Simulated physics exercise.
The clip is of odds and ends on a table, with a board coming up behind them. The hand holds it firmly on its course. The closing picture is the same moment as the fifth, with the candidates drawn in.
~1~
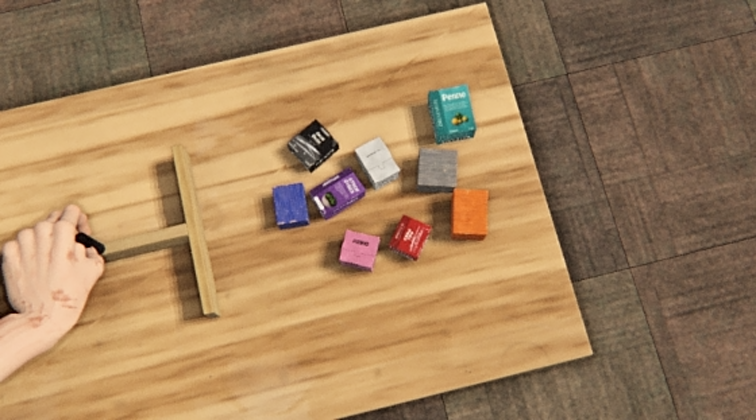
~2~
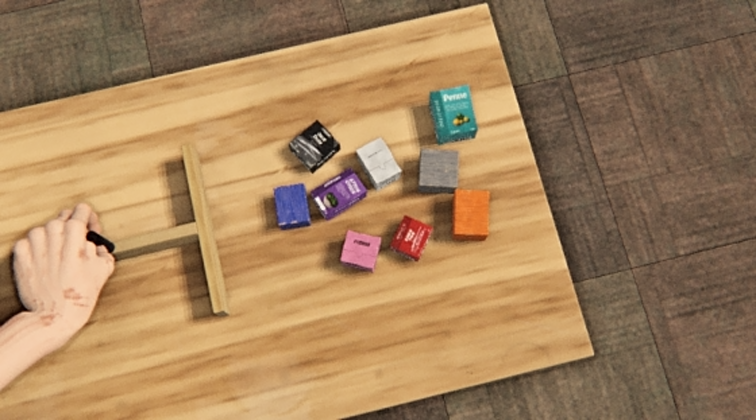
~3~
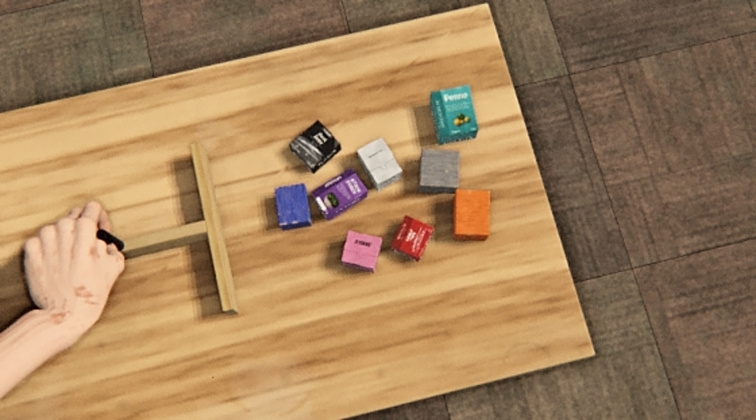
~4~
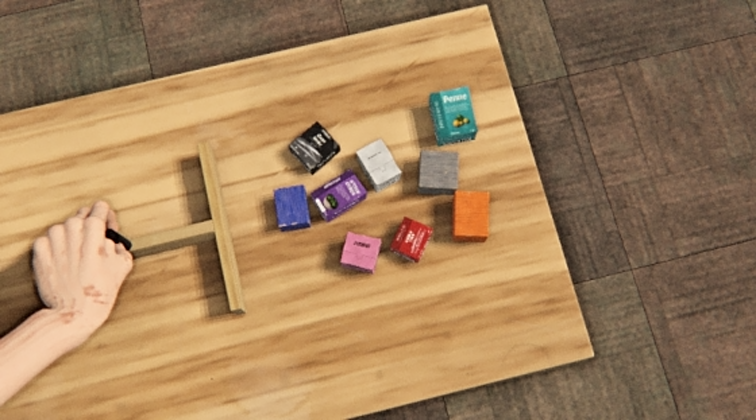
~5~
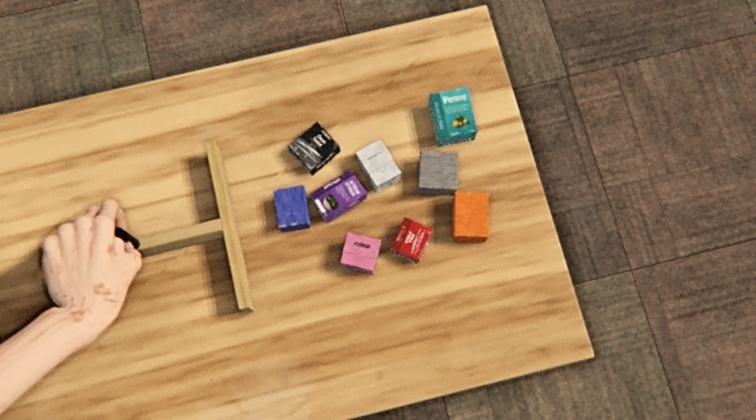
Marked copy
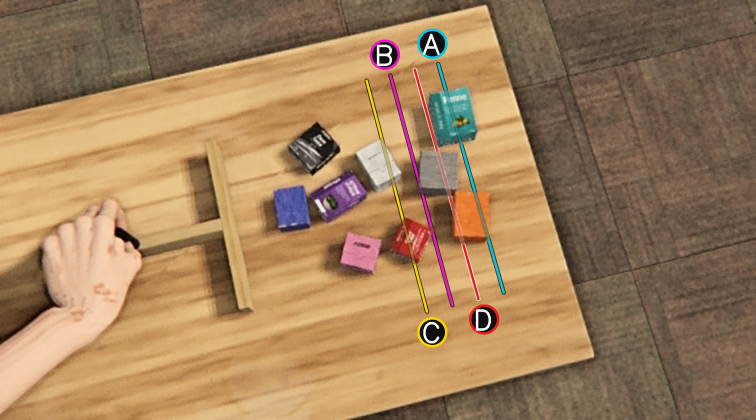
A hand slides a wooden board slowly right across the table toward a scattered group of small boxes and blocks.
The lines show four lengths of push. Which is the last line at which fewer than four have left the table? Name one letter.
Line A.
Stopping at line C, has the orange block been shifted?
Yes.
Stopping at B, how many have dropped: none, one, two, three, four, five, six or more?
In all, none.
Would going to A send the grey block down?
Yes.
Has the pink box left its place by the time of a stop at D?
Yes.
On the marked copy, A at (470, 174); B at (420, 186); C at (396, 192); D at (445, 180).
Following A. Soon after the start, board (314, 202); grey block (445, 173); black box (333, 148).
Later, board (402, 181); grey block (510, 160); turquoise packet (474, 92).
In the end, board (469, 165); orange block over the edge; grey block over the edge; two fallen.
As for the rest, B is within the limit but short; C is within the limit but short; D is within the limit but short.
